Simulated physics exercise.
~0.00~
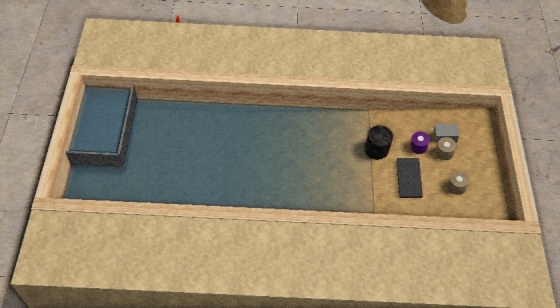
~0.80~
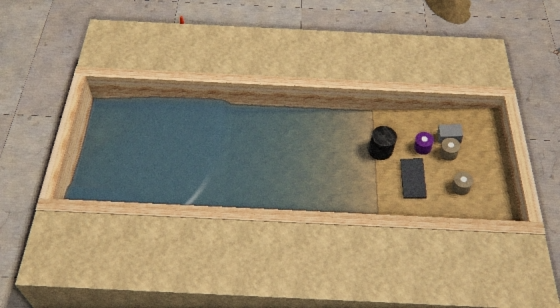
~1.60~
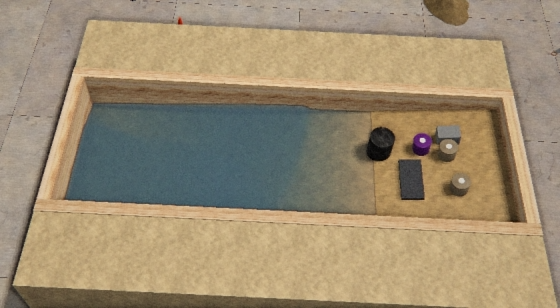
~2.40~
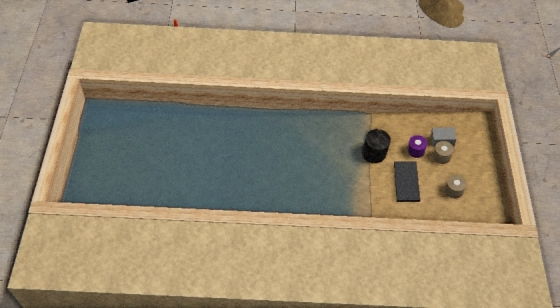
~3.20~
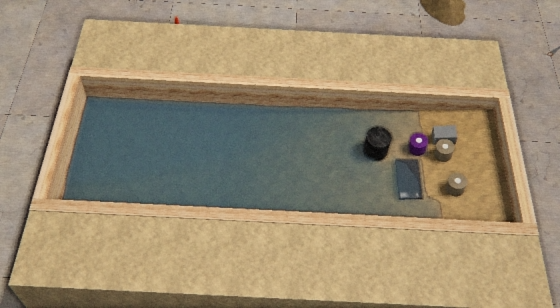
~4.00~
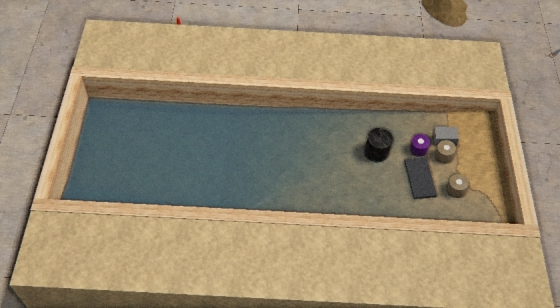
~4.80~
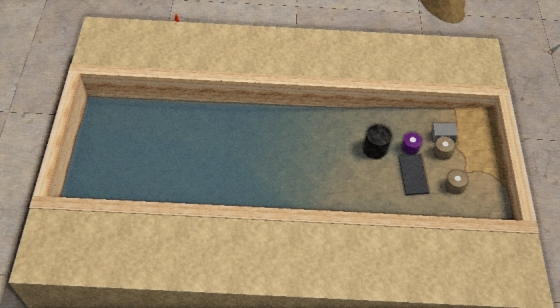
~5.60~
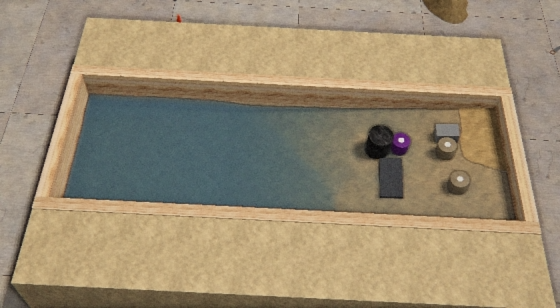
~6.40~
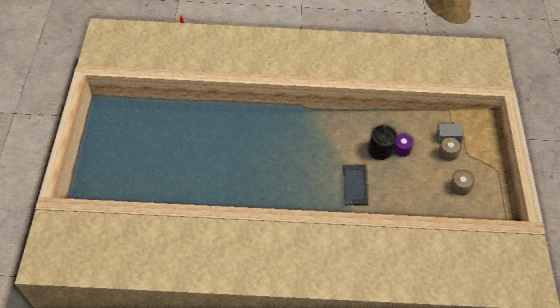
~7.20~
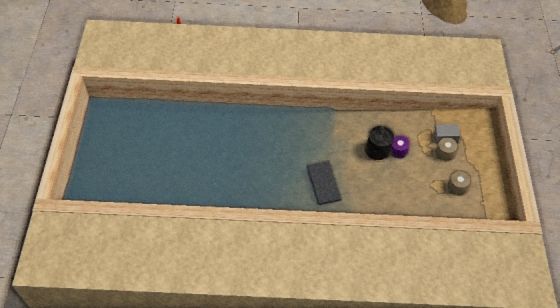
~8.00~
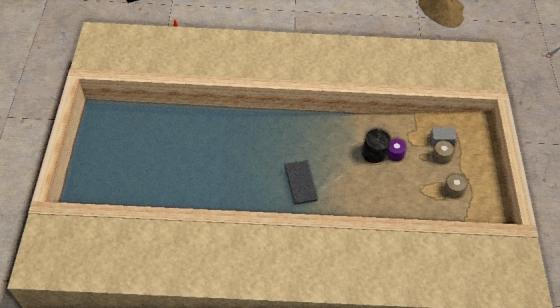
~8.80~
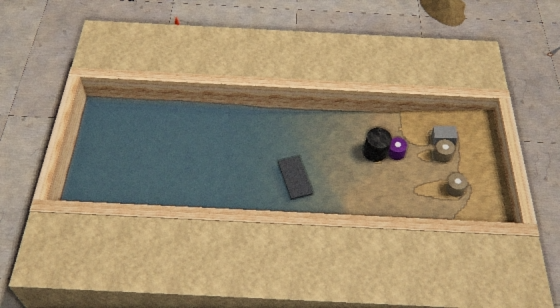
On a small sandy beach between wooden walls, a raised block of water at the left collapsed and a wave ran up among the objects. As it drained back, the dark flat slab slid left into the shallows and the purple tub shifted beside the black barrel.
